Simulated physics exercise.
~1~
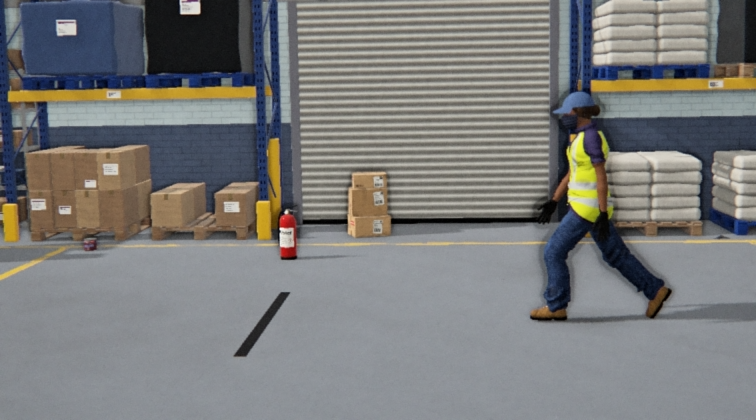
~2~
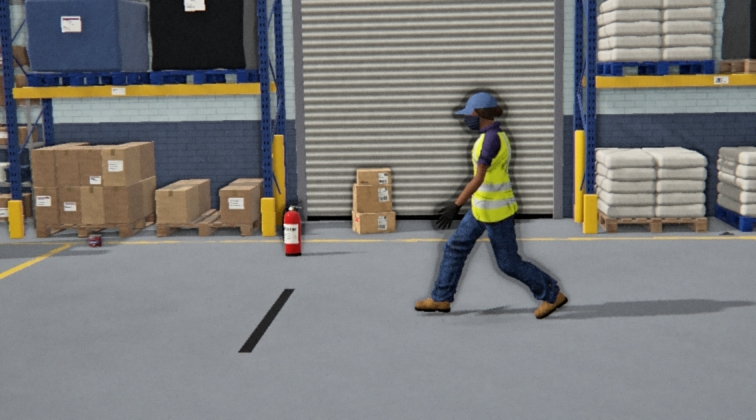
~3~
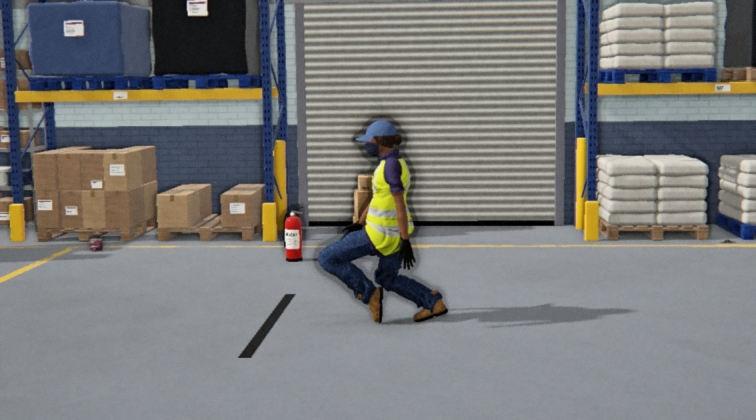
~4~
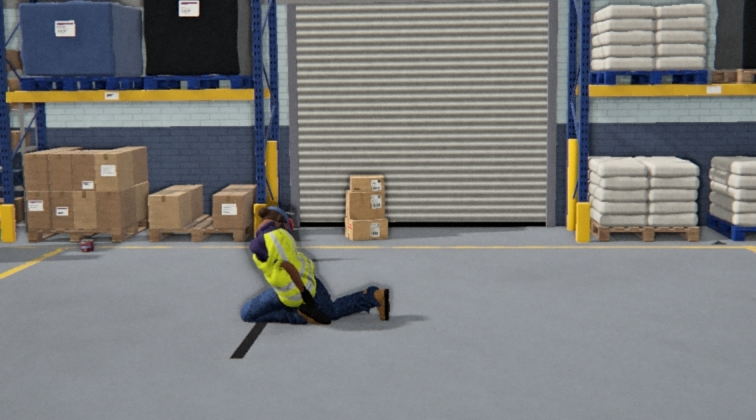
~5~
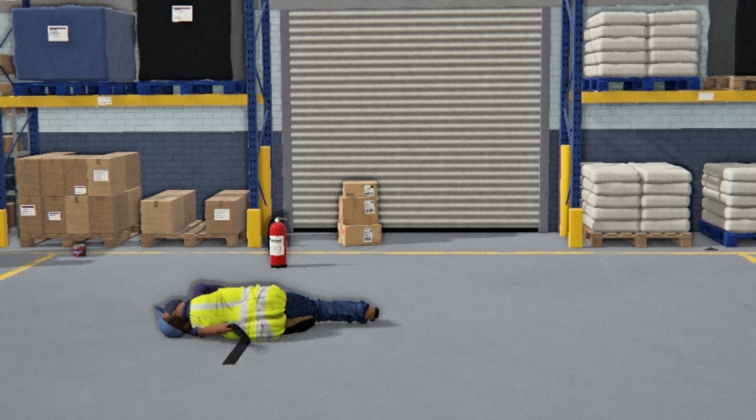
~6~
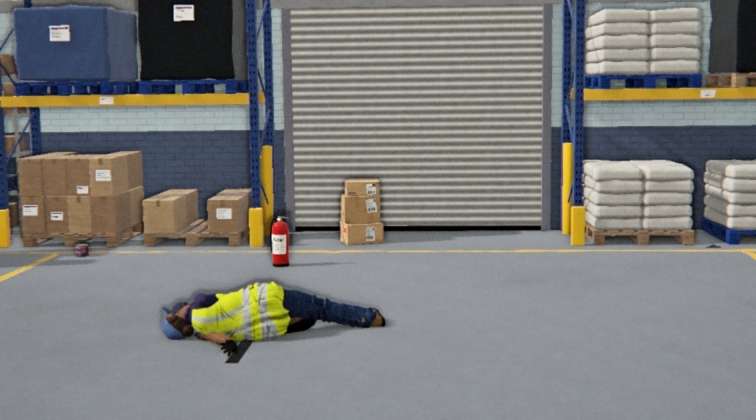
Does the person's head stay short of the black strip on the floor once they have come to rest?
No, the person's head ends up past the black strip, resting on the floor to the left of it.
